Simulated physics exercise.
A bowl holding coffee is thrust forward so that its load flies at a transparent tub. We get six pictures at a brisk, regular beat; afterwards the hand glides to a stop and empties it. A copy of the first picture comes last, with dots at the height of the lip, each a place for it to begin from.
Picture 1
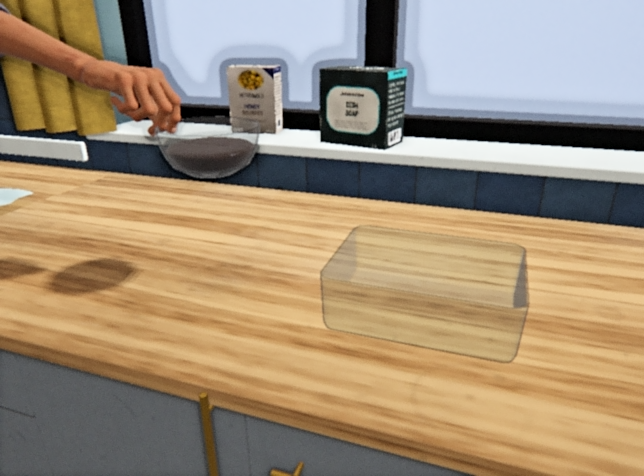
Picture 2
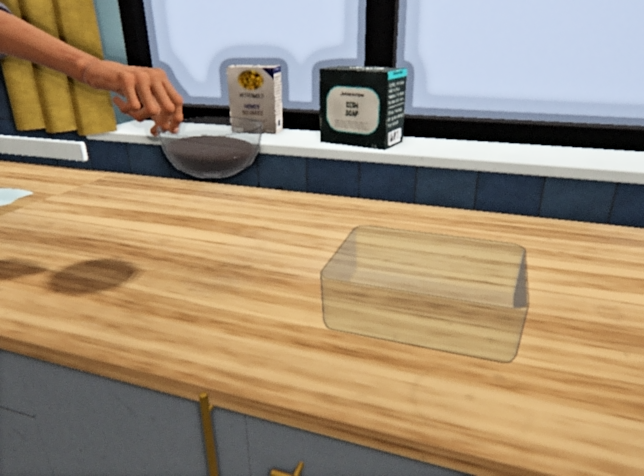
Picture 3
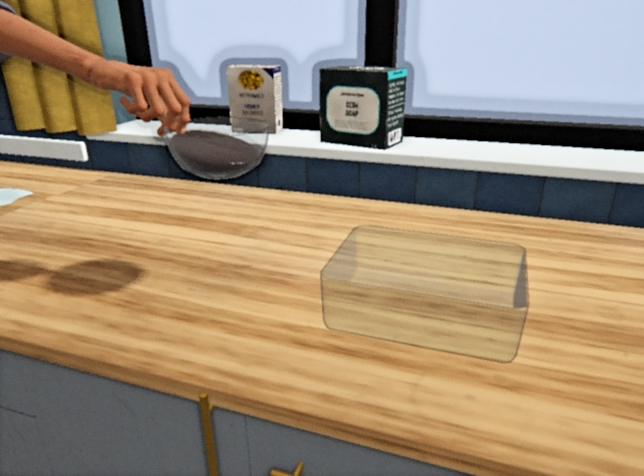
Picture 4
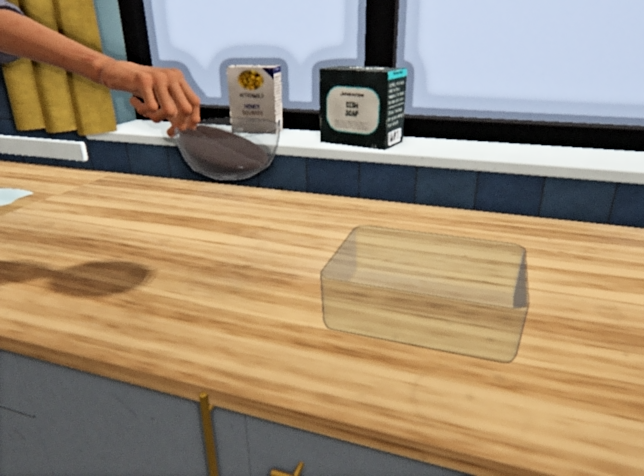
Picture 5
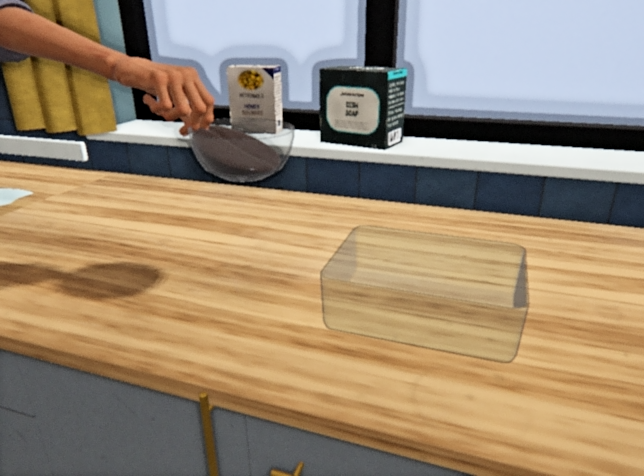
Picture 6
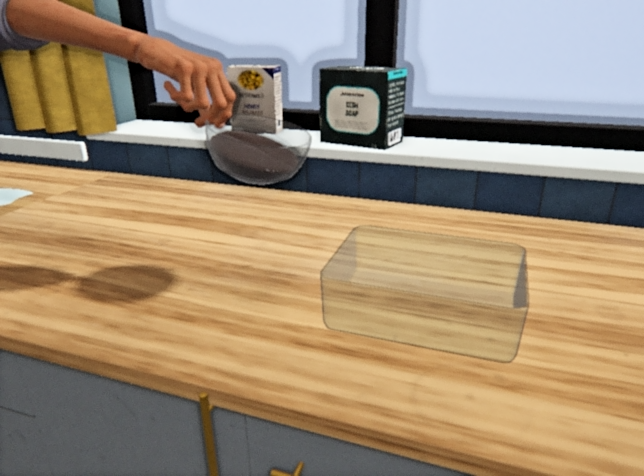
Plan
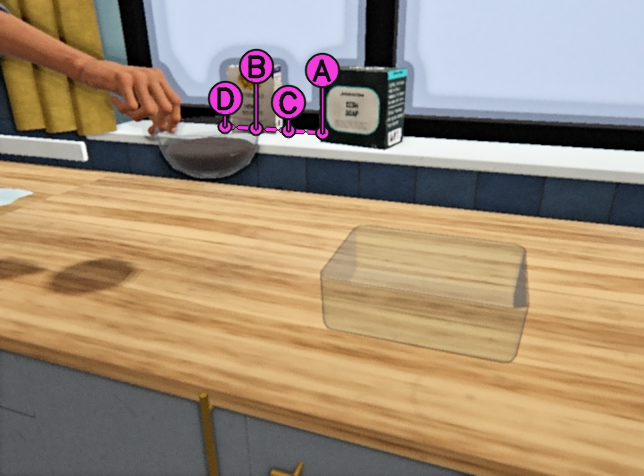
A hand held a clear bowl of dark coffee above a wooden counter near the window, moved it slowly to the right toward a transparent tub, then began to tilt it slightly.
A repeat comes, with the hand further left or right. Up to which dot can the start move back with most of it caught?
D will do.
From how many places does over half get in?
All four.
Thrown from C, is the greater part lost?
No, that is safe.
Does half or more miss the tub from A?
No.
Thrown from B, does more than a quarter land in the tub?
Yes.
On the marked copy, A at (322, 132); B at (256, 128); C at (288, 130); D at (225, 126).
With A, about 87 % lands in the tub, 7 % falls short and 6 % goes beside or beyond.
With B, about 81 % lands in the tub, 8 % falls short and 11 % goes beside or beyond.
With C, about 82 % lands in the tub, 3 % falls short and 16 % goes beside or beyond.
With D, about 65 % lands in the tub, 28 % falls short and 7 % goes beside or beyond.
